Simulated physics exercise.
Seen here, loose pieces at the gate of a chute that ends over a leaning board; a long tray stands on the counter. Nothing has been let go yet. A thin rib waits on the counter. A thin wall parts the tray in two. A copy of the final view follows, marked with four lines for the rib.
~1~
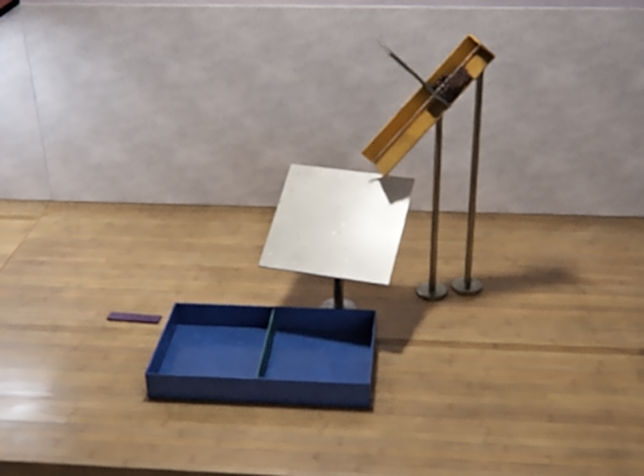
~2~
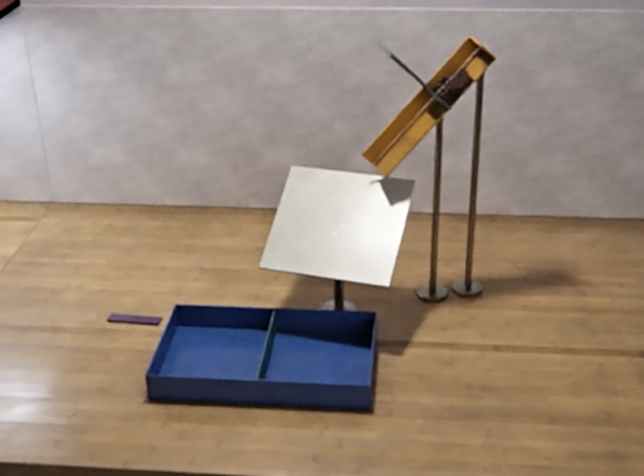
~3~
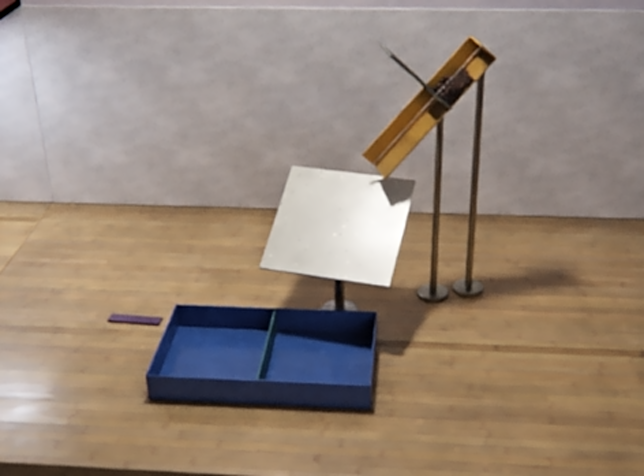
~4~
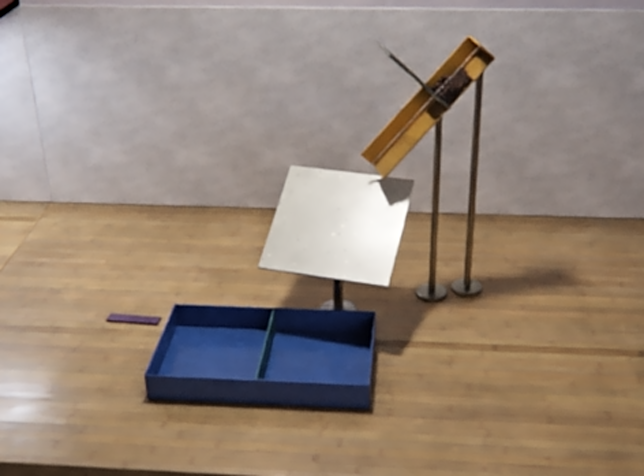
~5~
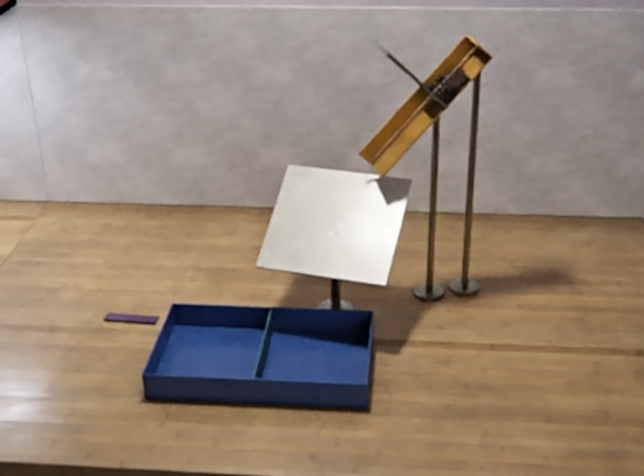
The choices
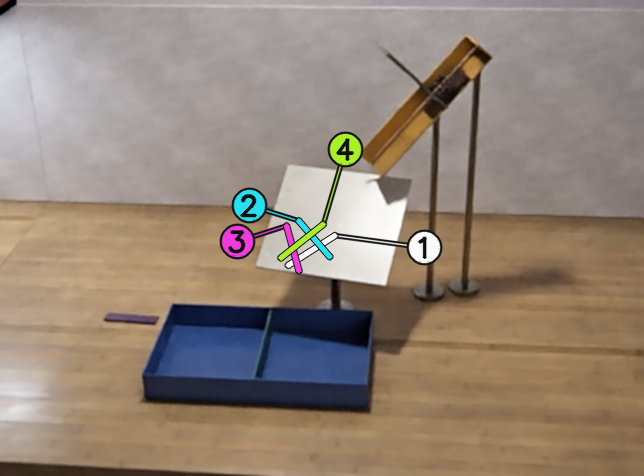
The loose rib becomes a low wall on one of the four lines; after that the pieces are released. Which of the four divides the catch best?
Use line 4.
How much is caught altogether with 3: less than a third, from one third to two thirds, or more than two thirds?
Line 3 gives more than two thirds.
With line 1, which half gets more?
More lands on the left.
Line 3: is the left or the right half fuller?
More lands on the right.
On the marked copy, line 1 from (335, 235) to (288, 265); line 2 from (298, 220) to (329, 256); line 3 from (286, 225) to (299, 270); line 4 from (323, 224) to (280, 258).
For line 1, of what is caught, most in the left half, about a quarter in the right.
For line 2, of what is caught, a small part in the left half, nearly all in the right.
For line 3, of what is caught, a small part in the left half, nearly all in the right.
For line 4, of what is caught, about half in the left half, about half in the right.
